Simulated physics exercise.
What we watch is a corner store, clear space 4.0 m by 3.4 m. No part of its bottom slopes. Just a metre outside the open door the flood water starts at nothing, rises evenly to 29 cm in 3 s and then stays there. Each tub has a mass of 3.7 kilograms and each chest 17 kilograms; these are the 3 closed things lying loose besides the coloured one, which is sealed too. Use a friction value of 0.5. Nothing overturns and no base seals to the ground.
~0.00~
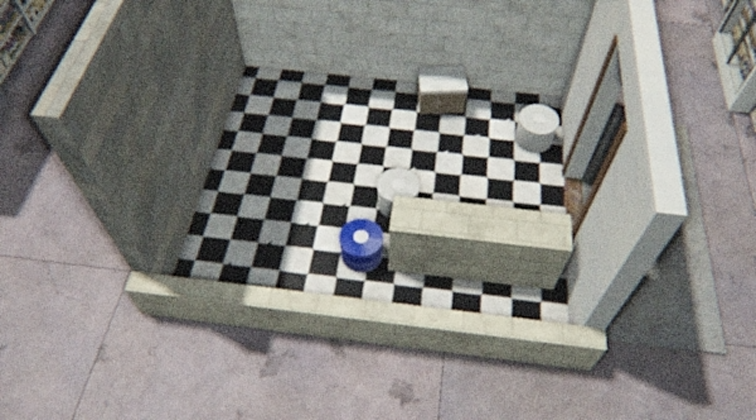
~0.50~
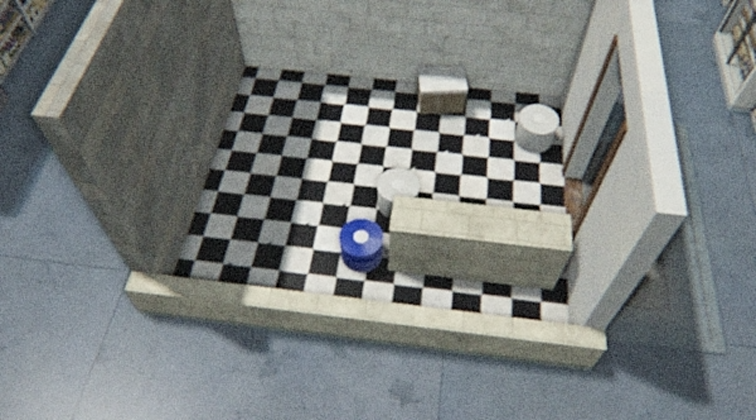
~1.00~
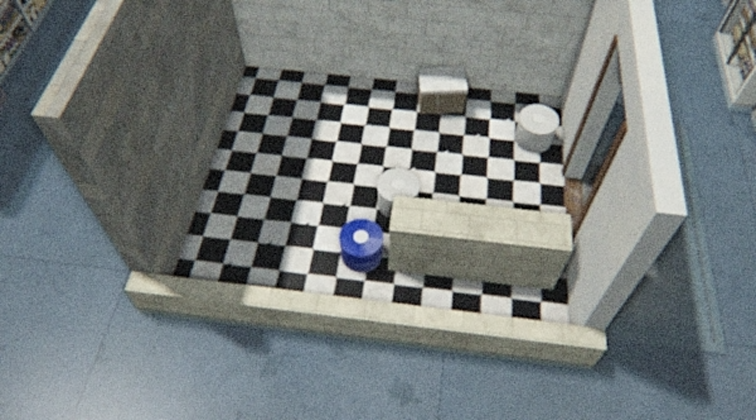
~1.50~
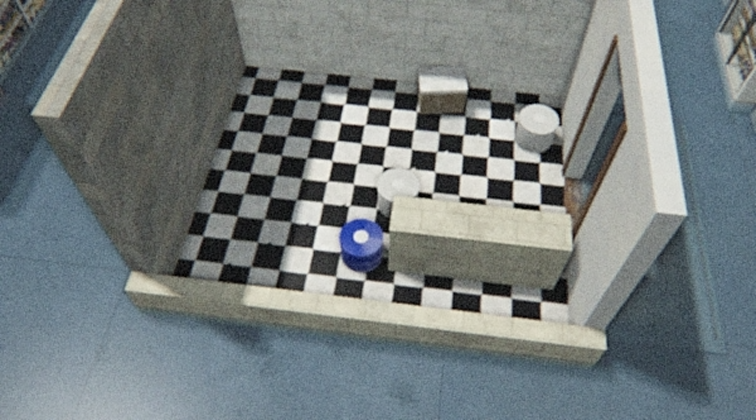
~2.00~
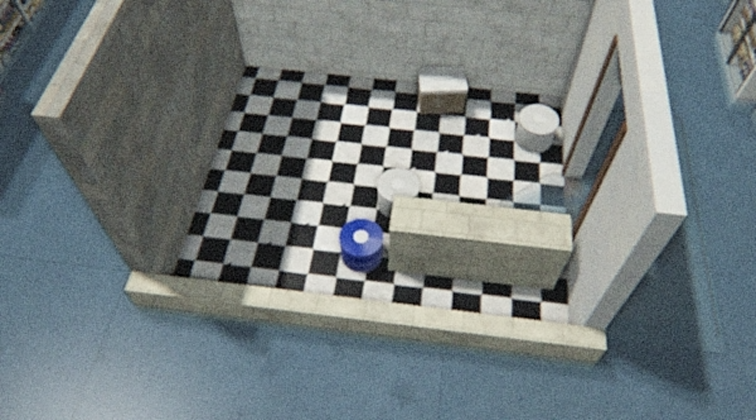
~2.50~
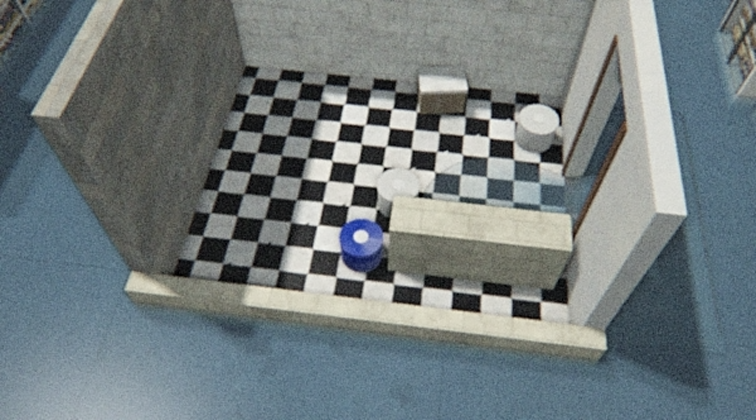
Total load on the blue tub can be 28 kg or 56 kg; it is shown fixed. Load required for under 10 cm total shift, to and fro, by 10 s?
The modest one is fine.
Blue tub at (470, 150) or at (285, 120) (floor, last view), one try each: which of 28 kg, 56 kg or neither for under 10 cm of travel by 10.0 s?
The first time the lesser option suffices; the second time the greater option is needed.
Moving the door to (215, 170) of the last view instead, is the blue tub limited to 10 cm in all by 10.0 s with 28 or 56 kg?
Under that change the small mass suffices.
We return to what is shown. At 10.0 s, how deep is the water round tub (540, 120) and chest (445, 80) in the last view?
11 and 14 cm.
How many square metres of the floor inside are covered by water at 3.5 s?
My estimate is roughly 5.0 m2.
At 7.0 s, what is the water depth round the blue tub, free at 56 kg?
Something like 4 centimetres.
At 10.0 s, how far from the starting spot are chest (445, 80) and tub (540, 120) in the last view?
140 cm, 80 cm.
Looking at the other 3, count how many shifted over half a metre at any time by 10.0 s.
It works out to 3.
After 3.5 s the blue tub would be 0 cm from its start with 28 kg and 0 cm from its start with 56 kg; 2 cm of water round it then.
After 4.5 s the blue tub would be 0 cm from its start with 28 kg and 0 cm from its start with 56 kg; 2 cm of water round it then.
After 7.0 s the blue tub would be 0 cm from its start with 28 kg and 0 cm from its start with 56 kg; 4 cm of water round it then.
After 10.0 s the blue tub would be 0 cm from its start with 28 kg and 0 cm from its start with 56 kg; 10 cm of water round it then.
